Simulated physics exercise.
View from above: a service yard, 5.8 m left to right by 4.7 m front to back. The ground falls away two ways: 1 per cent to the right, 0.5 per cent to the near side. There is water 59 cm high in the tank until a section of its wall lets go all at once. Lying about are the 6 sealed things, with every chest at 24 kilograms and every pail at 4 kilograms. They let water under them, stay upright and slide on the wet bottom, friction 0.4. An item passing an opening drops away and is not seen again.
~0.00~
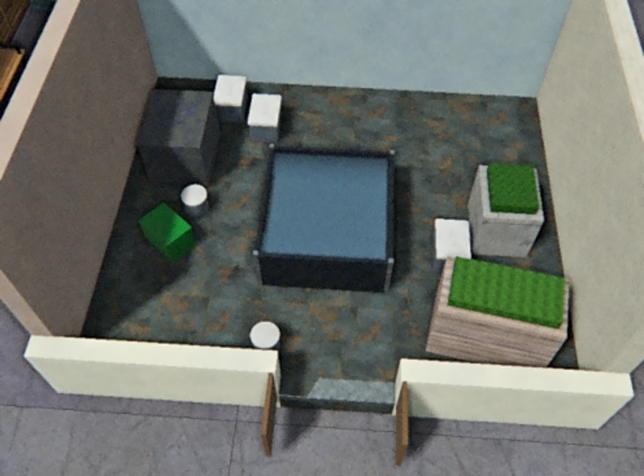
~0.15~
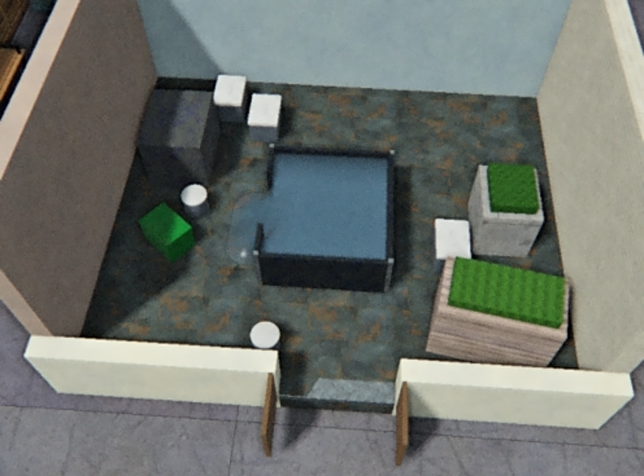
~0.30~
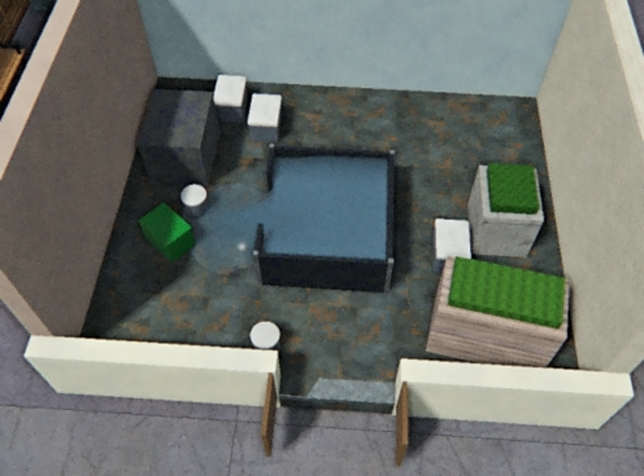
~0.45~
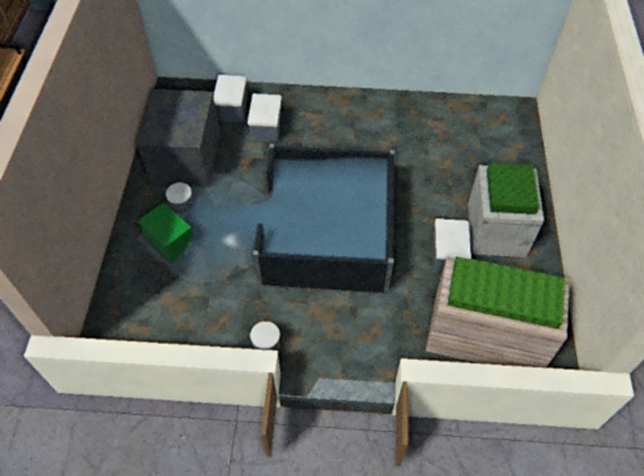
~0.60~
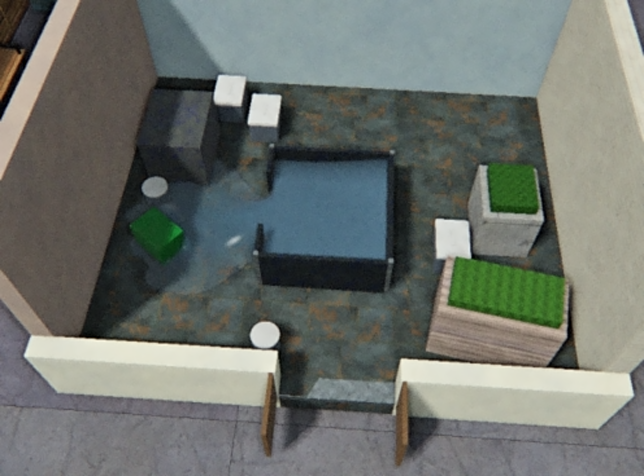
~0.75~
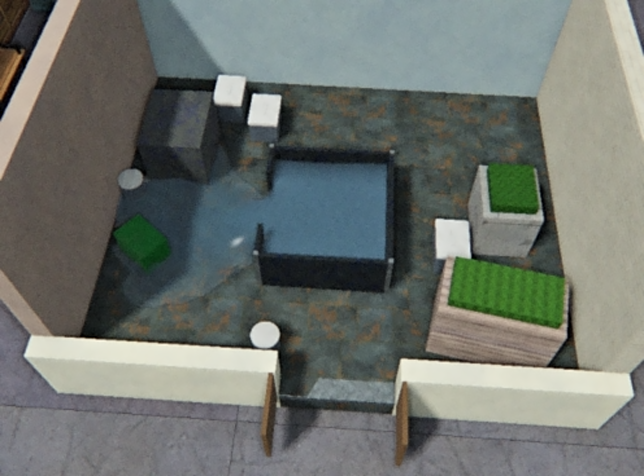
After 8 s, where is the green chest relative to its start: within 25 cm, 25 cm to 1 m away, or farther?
Farther.
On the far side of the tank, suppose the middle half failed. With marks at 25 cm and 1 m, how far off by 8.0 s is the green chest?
In that scenario the green chest would have stayed in place.
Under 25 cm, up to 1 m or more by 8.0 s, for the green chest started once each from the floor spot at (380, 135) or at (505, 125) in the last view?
Order of tries: It keeps its spot; it keeps its spot.
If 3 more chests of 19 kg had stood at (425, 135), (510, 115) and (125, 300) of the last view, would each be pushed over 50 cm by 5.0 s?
Going through them in the order asked, they come out shy of the mark, shy of the mark and clear of the mark.
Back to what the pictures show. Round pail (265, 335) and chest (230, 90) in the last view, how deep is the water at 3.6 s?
Roughly 4 and 8 cm.
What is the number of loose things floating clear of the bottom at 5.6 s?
It comes to 1.
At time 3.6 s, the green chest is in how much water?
Around 5 cm.
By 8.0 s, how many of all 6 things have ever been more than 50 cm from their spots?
Total: 3.
After 1.6 s the green chest is near (94, 291), 1.2 m from its start, aground; 0 of 6 are out; 1 afloat.
After 3.6 s the green chest is near (283, 315), 2.0 m from its start, aground; 0 of 6 are out; 1 afloat.
After 5.6 s the green chest is near (413, 299), 3.2 m from its start, aground; 0 of 6 are out; 1 afloat.
After 8.0 s the green chest is near (417, 281), 3.2 m from its start, aground; 0 of 6 are out; 1 afloat.
